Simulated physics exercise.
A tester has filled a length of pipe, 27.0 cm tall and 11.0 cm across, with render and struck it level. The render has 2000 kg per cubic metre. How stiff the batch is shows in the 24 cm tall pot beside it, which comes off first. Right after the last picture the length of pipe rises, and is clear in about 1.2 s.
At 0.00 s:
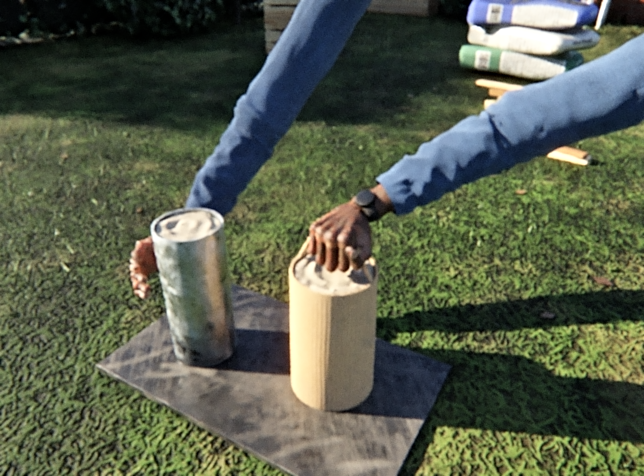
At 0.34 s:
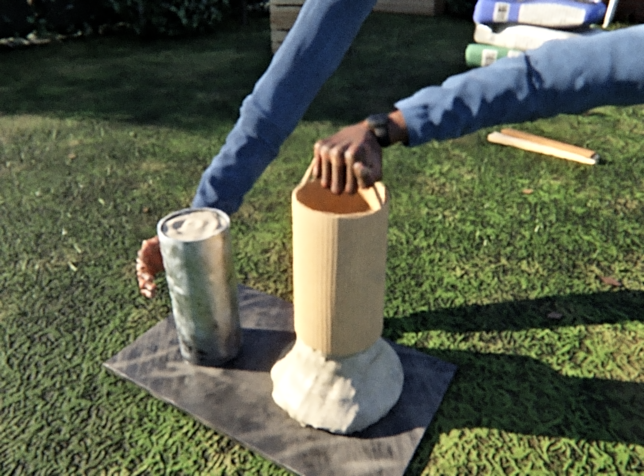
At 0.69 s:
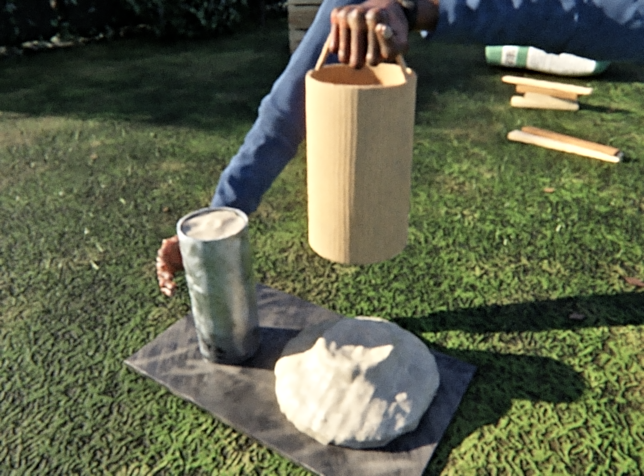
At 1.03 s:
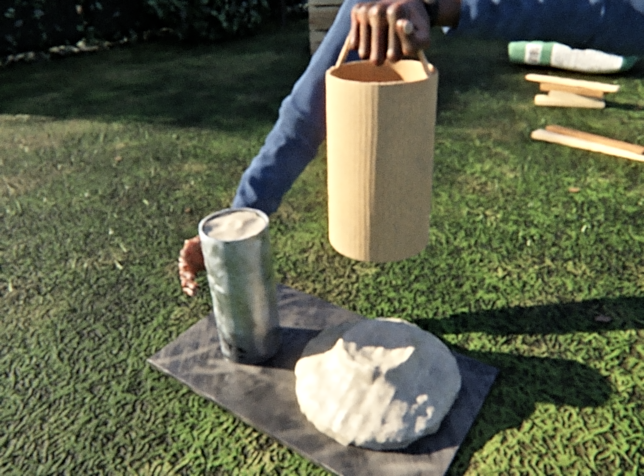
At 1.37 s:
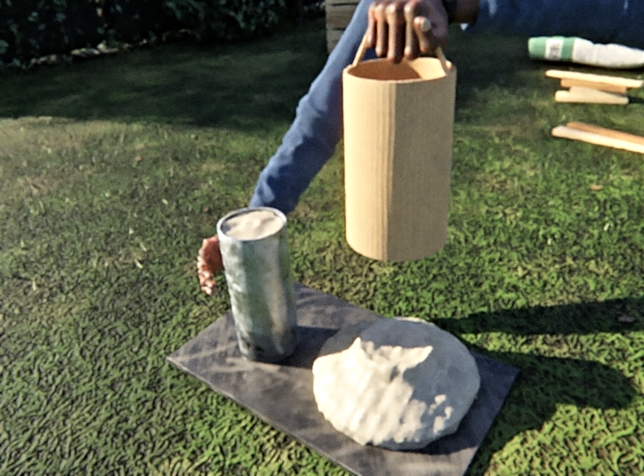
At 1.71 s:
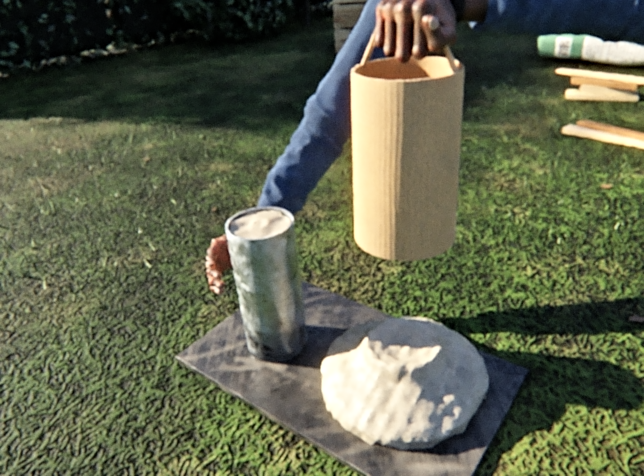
A hand lifts a tan open-ended pot, leaving a pale mound beside the filled pipe.
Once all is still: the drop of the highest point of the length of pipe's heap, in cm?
About 18 cm.
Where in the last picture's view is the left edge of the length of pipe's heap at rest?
Near (214, 354).
After 2.0 s, the length of pipe is up 5.8 cm; the render has come down 2.0 cm to 25 cm and is 14 cm wide.
After 2.3 s, the length of pipe is up 16 cm; the render has come down 18 cm to 9.4 cm and is 25 cm wide.
After 2.6 s, the length of pipe is up 27 cm; the render has come down 18 cm to 9.4 cm and is 25 cm wide.
After 3.0 s, the length of pipe is clear; the render has come down 18 cm to 9.4 cm and is 25 cm wide.
After 3.6 s, at rest, the length of pipe is clear; the render has come down 18 cm to 9.4 cm and is 25 cm wide.
